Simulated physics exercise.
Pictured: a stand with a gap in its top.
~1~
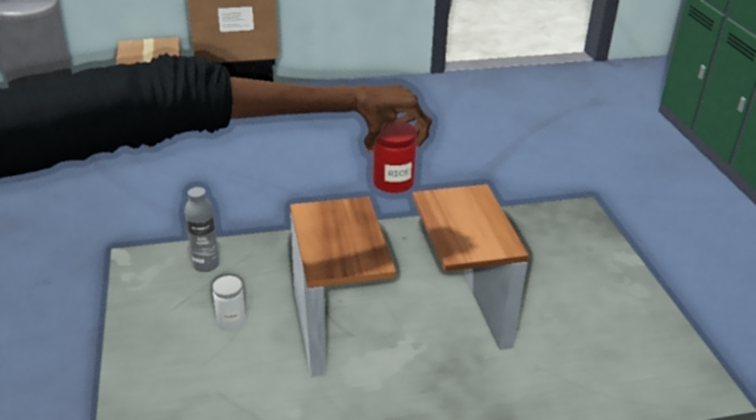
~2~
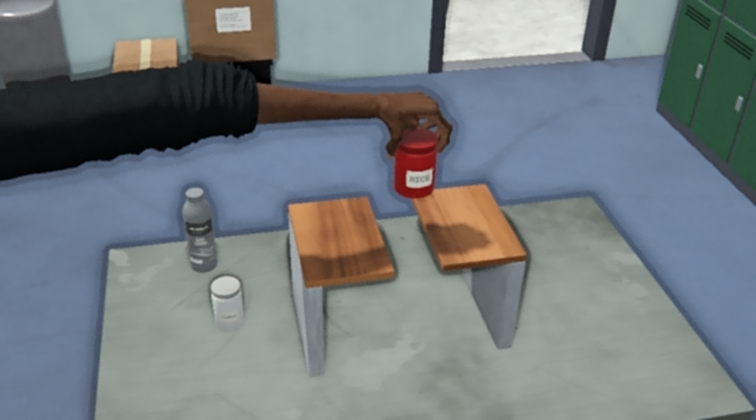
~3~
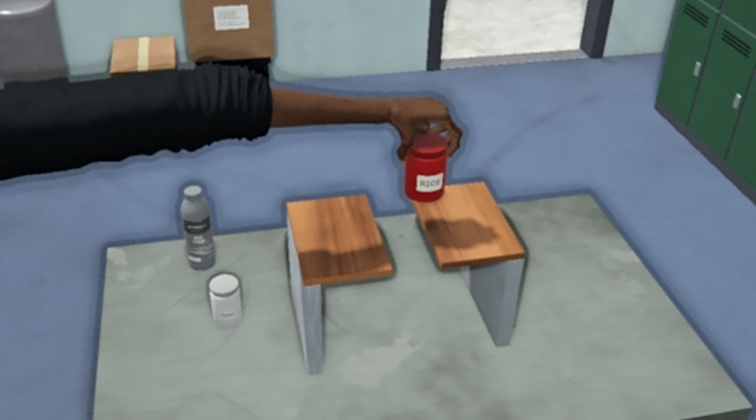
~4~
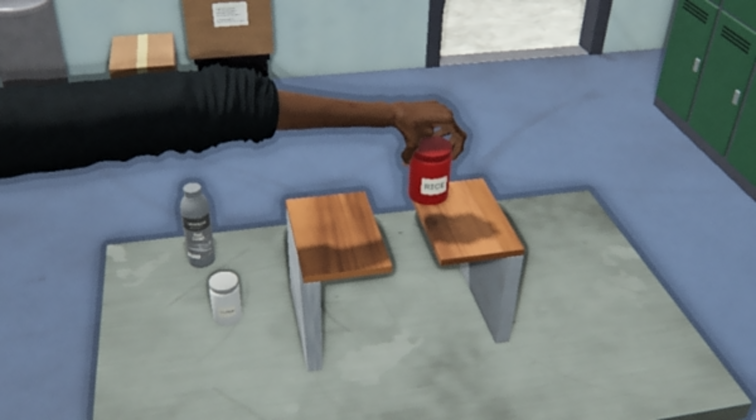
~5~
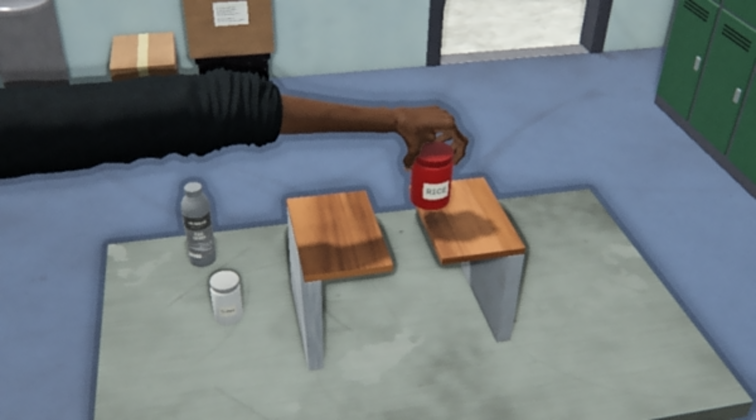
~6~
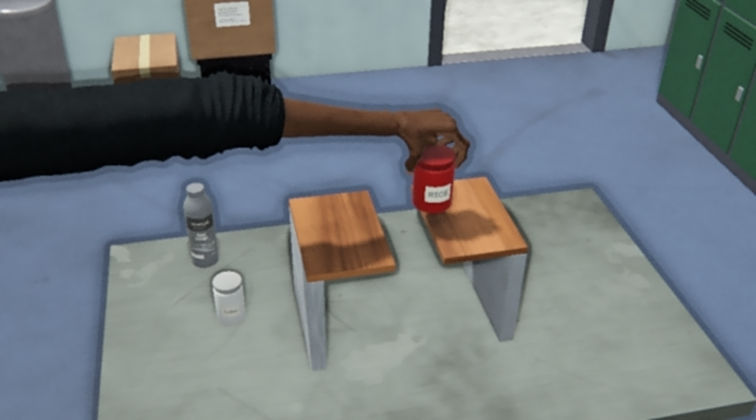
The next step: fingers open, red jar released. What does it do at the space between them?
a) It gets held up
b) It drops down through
Answer: A.
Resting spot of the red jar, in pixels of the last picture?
Close to (432, 196) in the last picture.
Then, 0.32 s on from there, red jar shifted a little near (432, 196).
Then, 0.66 s on from there, red jar resting near (432, 196).
In the end, moved from the start, red jar; the other 2 unmoved. At the end, from the last picture's camera, red jar near (432, 196). The jar lodges.
